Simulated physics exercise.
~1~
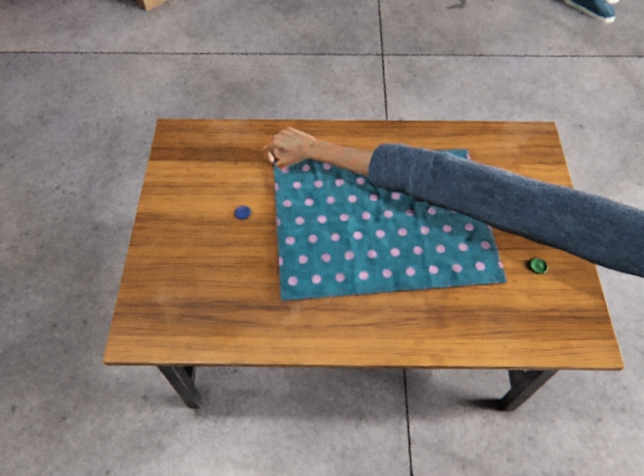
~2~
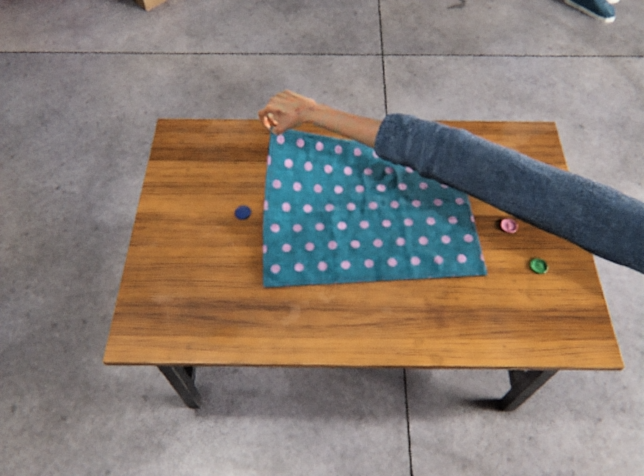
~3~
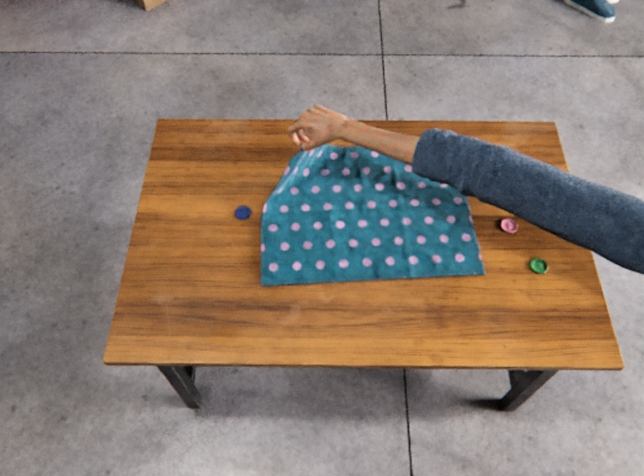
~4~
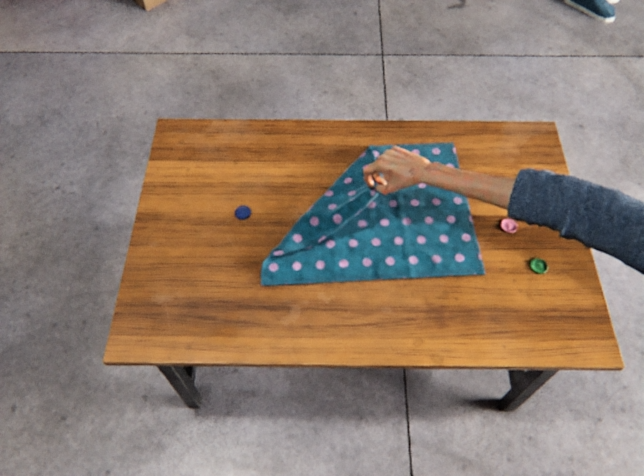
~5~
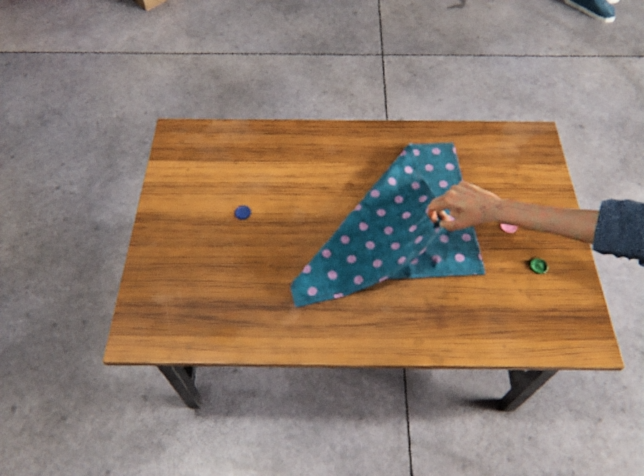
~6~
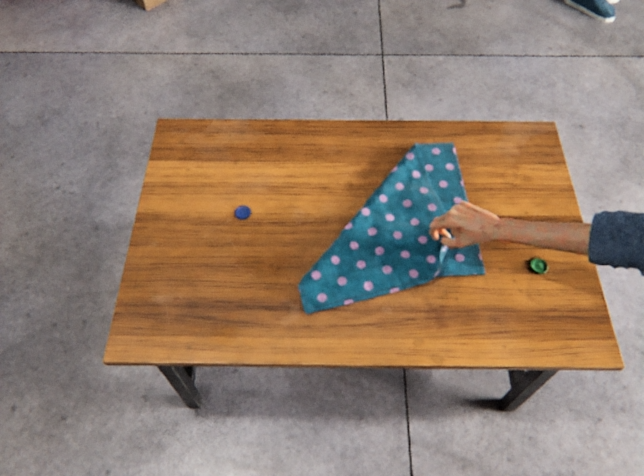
On a wooden table, a hand drags a polka-dot teal cloth's corner rightward into a fold, leaving blue and green discs uncovered.
